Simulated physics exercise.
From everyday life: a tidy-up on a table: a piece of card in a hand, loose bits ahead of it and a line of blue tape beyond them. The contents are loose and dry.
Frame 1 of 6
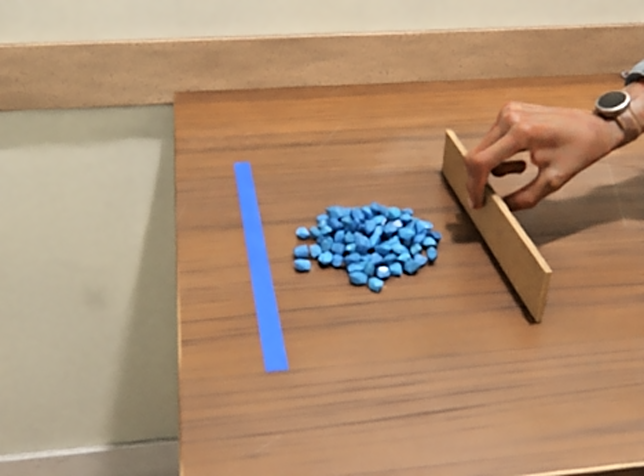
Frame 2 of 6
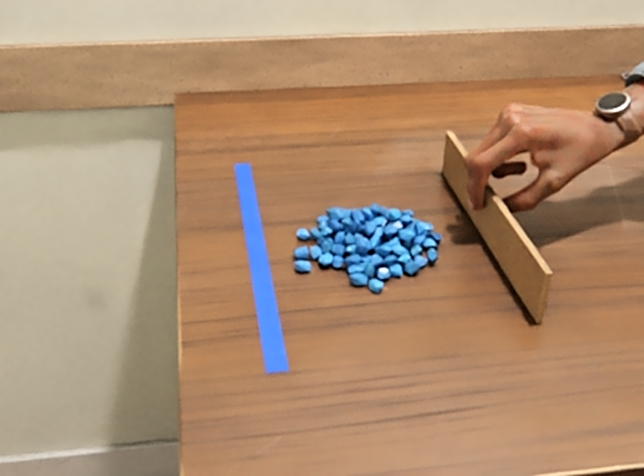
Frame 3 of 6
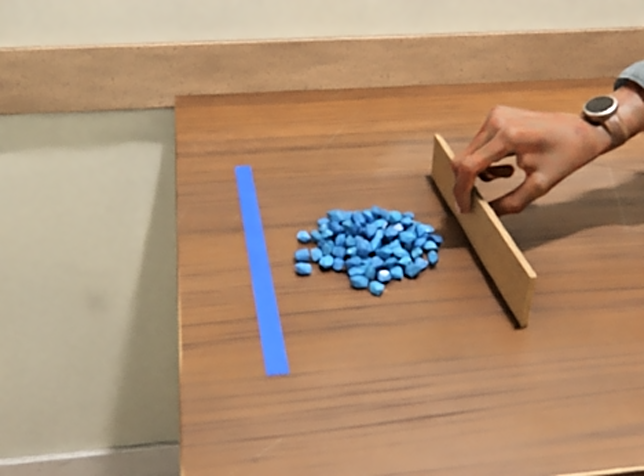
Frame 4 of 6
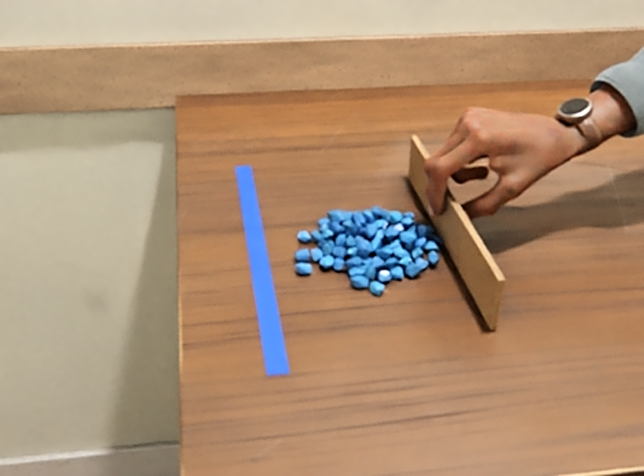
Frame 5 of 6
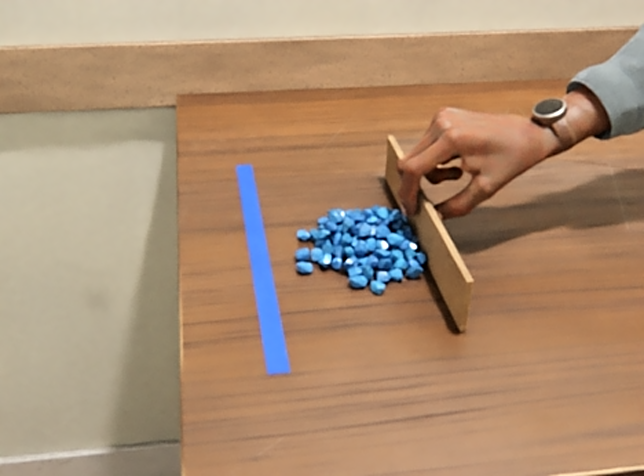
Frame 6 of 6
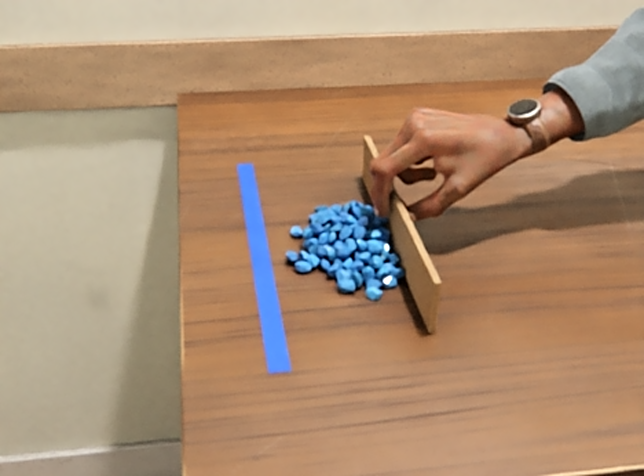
To begin with, a hand wearing a watch holds a thin board upright on a wooden table, right of a heap of blue stones and a strip of blue tape. The board then slides left, meets the heap, and pushes the stones closer together and slightly toward the tape.
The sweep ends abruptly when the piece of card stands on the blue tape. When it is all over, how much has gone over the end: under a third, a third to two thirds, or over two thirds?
Under a third.
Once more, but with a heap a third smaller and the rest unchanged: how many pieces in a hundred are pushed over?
It comes to 10 per cent or so.
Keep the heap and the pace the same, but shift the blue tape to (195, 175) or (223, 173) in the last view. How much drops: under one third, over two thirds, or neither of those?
Over two thirds, then between a third and two thirds.
Just after the last frame, piece of card still moving, near (321, 202); heap all on the table, its front near (239, 240).
A moment on, piece of card stopped at the blue tape; heap just a few over the edge.
Further on, piece of card stopped at the blue tape; heap about a tenth over the edge.
When it is over, piece of card stopped at the blue tape; heap about a tenth over the edge.
